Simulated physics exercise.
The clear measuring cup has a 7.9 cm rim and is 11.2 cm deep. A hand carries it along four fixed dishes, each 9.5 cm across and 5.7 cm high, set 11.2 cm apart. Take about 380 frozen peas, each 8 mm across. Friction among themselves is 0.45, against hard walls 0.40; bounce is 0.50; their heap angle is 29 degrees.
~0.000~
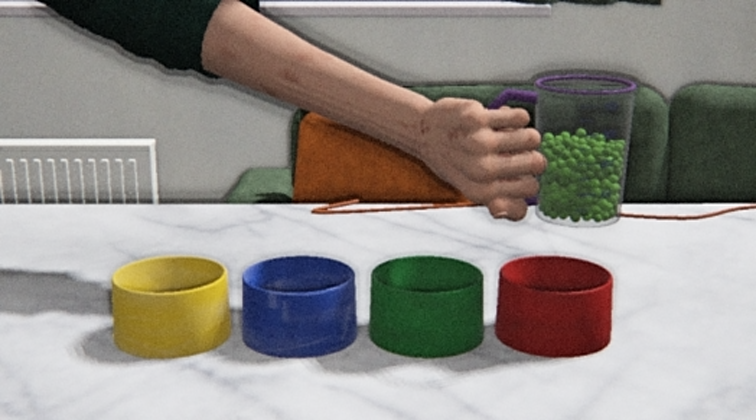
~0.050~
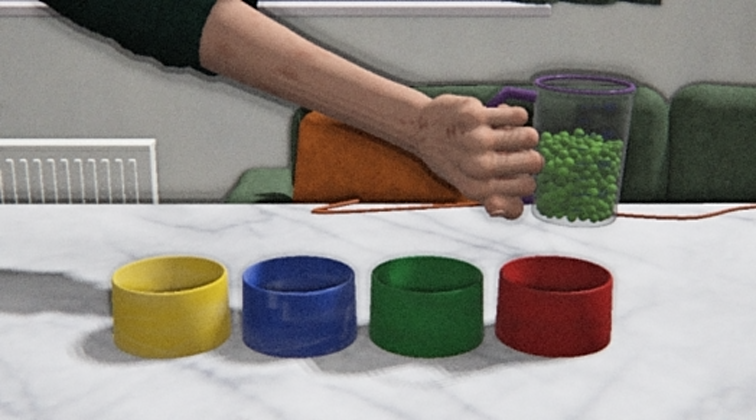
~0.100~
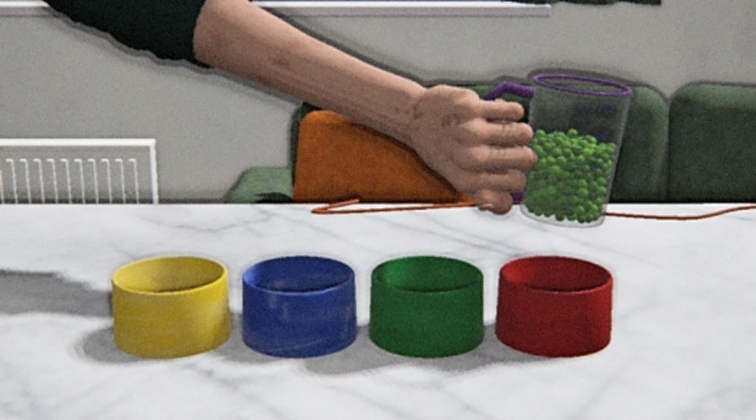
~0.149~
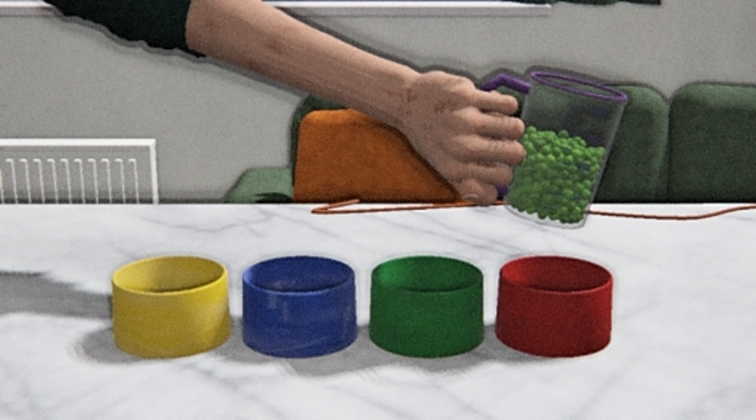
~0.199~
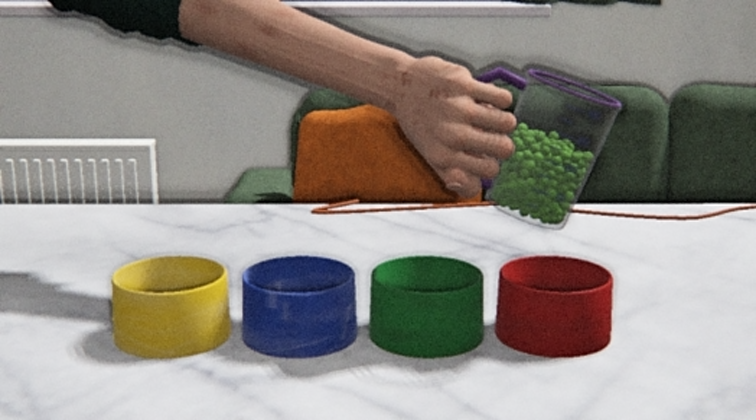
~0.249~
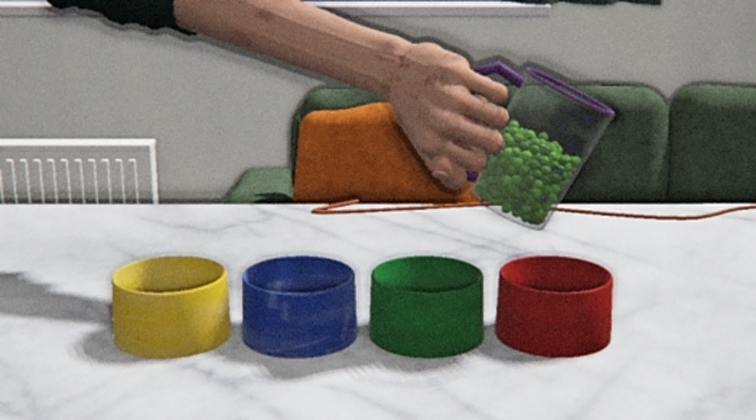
A hand held a clear measuring cup of green peas above a marble table with four colored dishes, then drew it slightly left while steadily tilting its rim toward the right.
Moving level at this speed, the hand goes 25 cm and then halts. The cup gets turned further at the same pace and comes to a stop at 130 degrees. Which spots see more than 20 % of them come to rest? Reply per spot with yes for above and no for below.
Red: No, below. Blue: No, below. Green: Yes, above. Yellow: No, below. Counter: No, below.
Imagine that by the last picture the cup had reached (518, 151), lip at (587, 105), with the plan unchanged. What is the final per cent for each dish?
Per cent kept: Red 0, blue 40, green 10, yellow 0.
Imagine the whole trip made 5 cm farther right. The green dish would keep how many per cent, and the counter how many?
Green: 60; counter: 20.
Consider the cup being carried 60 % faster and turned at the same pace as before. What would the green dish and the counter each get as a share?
Green: 10; counter: 40.
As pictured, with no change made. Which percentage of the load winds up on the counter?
The share comes to some 10 percent.
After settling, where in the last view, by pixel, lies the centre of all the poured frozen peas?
Estimated resting centre: Around (422, 310).
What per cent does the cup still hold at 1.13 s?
20 %.
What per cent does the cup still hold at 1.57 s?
Around 0 in a hundred.
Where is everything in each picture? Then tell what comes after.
In the first frame, cup at (581, 151), tilt 0 degrees, lip at (633, 85), moved 0.0 cm; middle of the pieces at (581, 174); red dish at (556, 274); green dish at (427, 274); blue dish at (299, 275); yellow dish at (170, 275).
In the second frame, cup at (579, 151), tilt 1 degrees, lip at (632, 86), moved 0.2 cm; middle of the pieces at (579, 174).
In the third frame, cup at (572, 151), tilt 6 degrees, lip at (629, 90), moved 0.8 cm; middle of the pieces at (570, 174).
In the fourth frame, cup at (561, 151), tilt 12 degrees, lip at (624, 96), moved 1.7 cm; middle of the pieces at (556, 174).
In the fifth frame, cup at (549, 151), tilt 19 degrees, lip at (618, 104), moved 2.7 cm; middle of the pieces at (542, 173).
In the sixth frame, cup at (538, 151), tilt 26 degrees, lip at (611, 112), moved 3.7 cm; middle of the pieces at (528, 172); red dish at (556, 274); green dish at (427, 274); blue dish at (299, 275); yellow dish at (170, 275). Its pace works out near 135 degrees a second; the hand travels 19 cm a second.
After 0.78 s, tilt 98 degrees; cup holds 100 %.
After 1.13 s, tilt 130 degrees; cup holds 20 %, green 75 %.
Then, at 1.57 s, tilt 130 degrees; cup holds 0 %, green 90 %.
At rest (2.1 s), red 0 %, blue 0 %, green 90 %, yellow 0 %, counter 10 %.
